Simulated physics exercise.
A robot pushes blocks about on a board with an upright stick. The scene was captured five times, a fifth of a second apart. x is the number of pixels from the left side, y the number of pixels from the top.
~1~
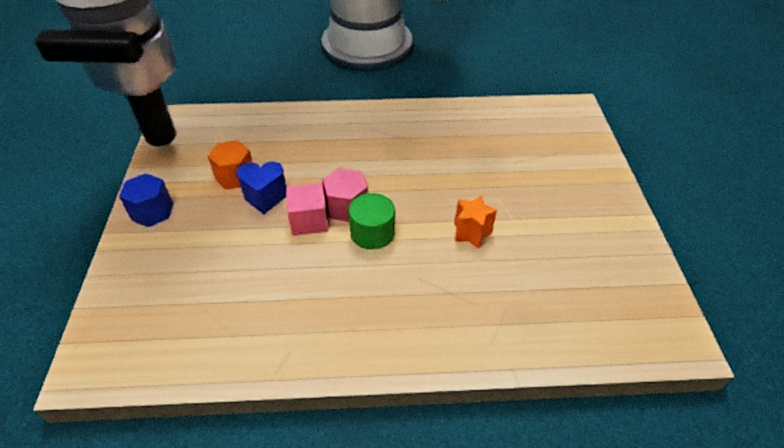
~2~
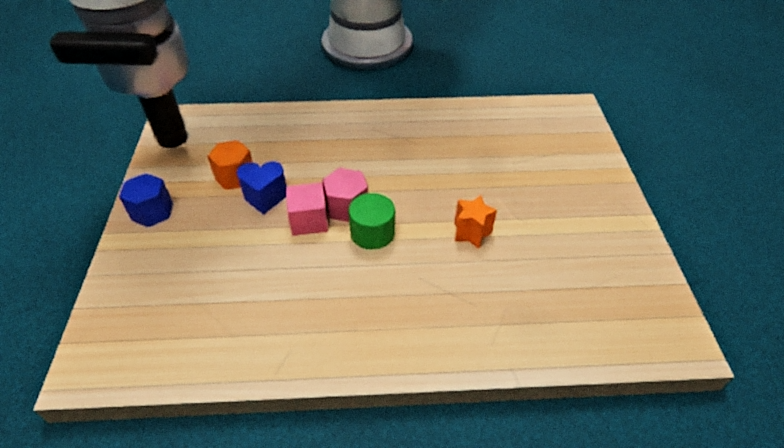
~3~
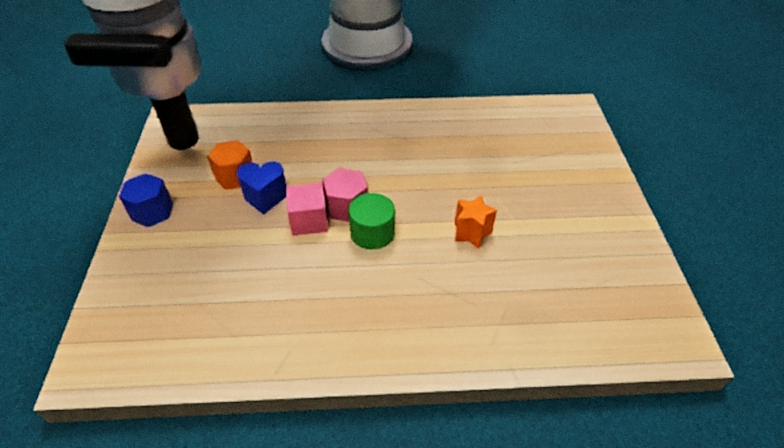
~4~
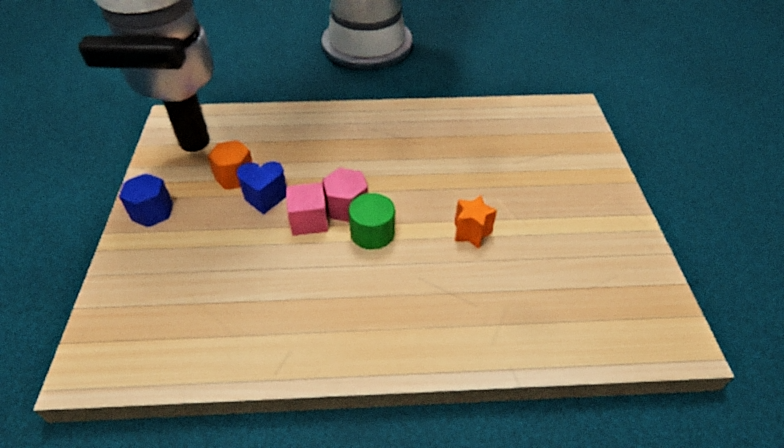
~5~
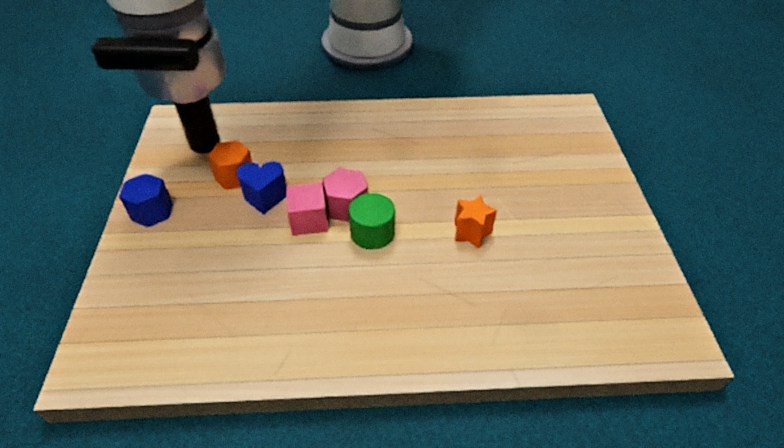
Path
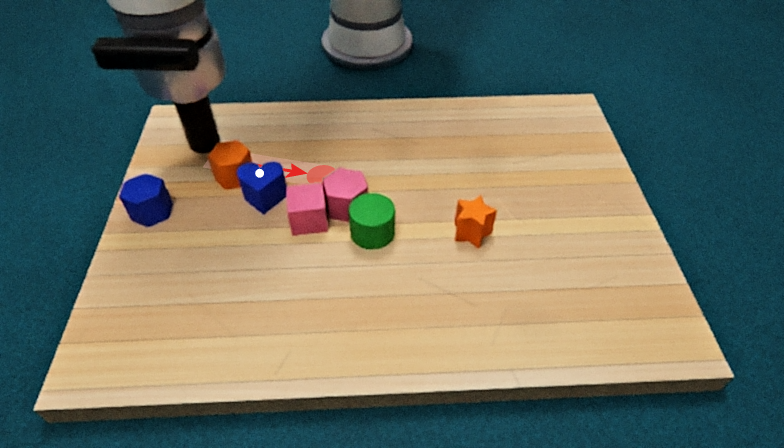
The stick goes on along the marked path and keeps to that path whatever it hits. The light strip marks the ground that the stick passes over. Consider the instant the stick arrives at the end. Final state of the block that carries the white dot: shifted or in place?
At the end of the path, it will have moved.
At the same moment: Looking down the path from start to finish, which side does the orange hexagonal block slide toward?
My answer: Right.
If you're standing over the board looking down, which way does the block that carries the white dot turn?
Its spin: Anticlockwise.
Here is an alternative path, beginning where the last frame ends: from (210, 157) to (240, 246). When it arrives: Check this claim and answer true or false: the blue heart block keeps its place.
False.
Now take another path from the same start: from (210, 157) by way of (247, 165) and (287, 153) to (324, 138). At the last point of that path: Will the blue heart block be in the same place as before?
Final answer: No.
Drawn move, from (210, 157) to (323, 176); the dot is on the blue heart block.
The first path, step by step. One third of the way, stick (244, 151); orange hexagonal block (242, 162), turned 55° clockwise; blue heart block (262, 180), turned 30° anticlockwise.
Two thirds of the way, stick (282, 157); orange hexagonal block (248, 166), turned 85° clockwise; blue heart block (264, 185), turned 40° anticlockwise.
At the end, stick (321, 163); orange hexagonal block (248, 166), turned 85° clockwise; blue heart block (264, 185), turned 40° anticlockwise; pink hexagonal block still.
